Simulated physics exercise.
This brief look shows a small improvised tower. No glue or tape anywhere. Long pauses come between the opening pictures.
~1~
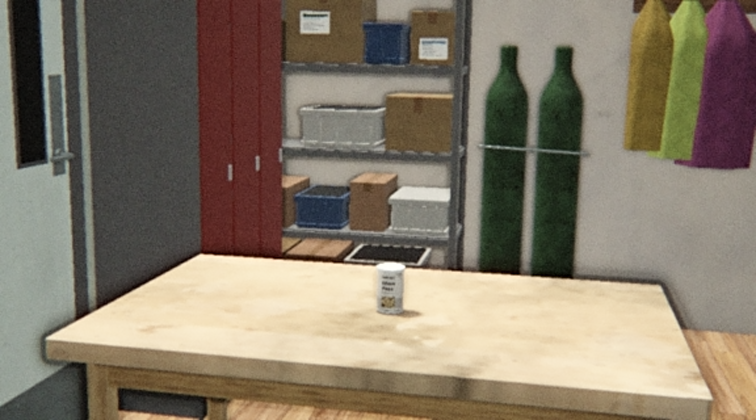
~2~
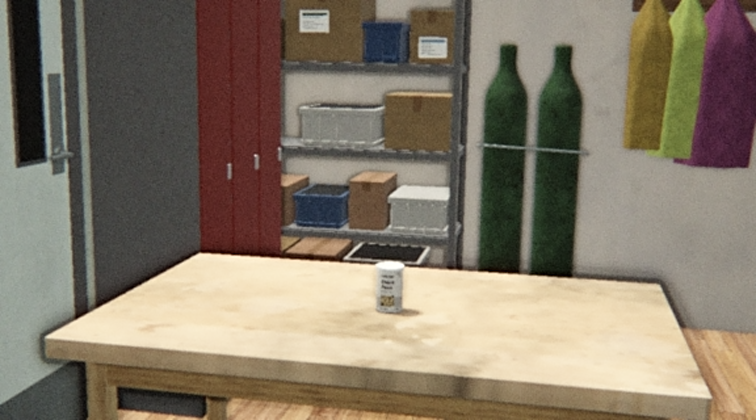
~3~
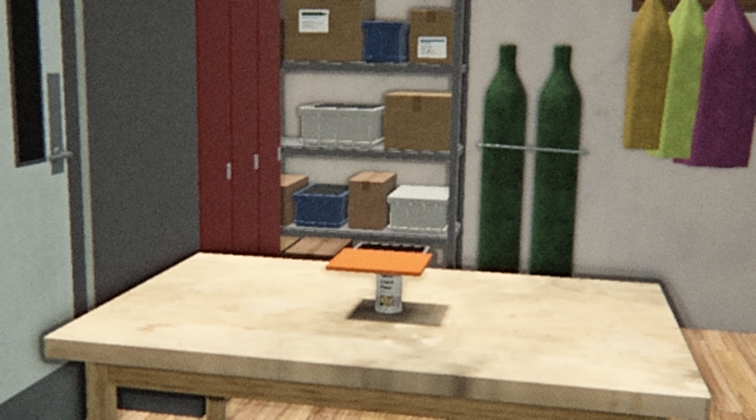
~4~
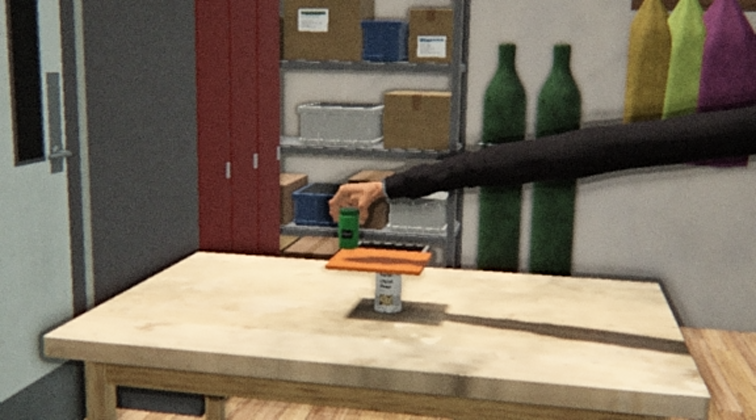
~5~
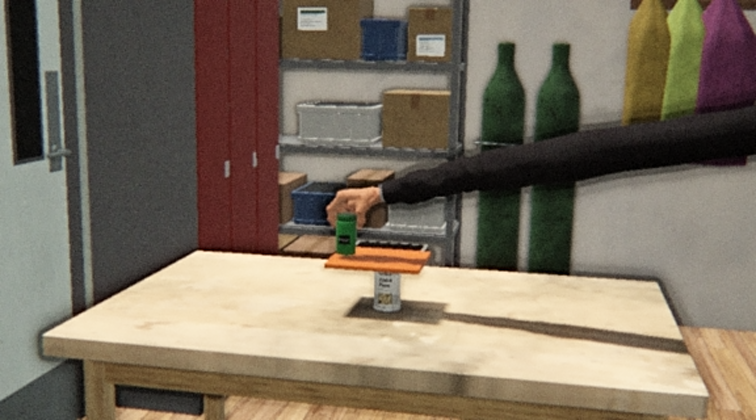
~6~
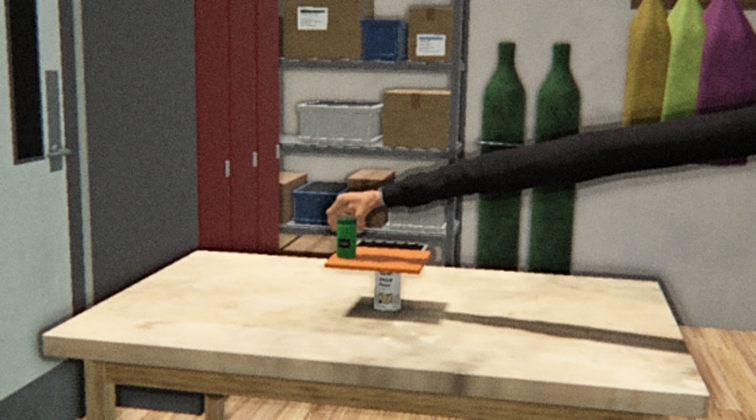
An orange lid appears on top of a small white container standing on a table; then a hand reaching in from the right lowers a green shaker onto the lid's left side and keeps hold of it.
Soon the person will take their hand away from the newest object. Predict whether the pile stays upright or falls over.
Prediction: It falls over.
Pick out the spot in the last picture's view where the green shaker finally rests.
Look near (317, 296) in the final picture.
Then, 0.40 s on from there, green shaker now fallen; orange lid turned 71° from how it was put.
Then, 0.50 s on from there, orange lid on its side.
Then, 1.50 s on from there, orange lid now fallen.
In the end, fallen, green shaker and orange lid; white tin unmoved. At the end, from the last picture's camera, green shaker near (317, 296). The stack comes apart.
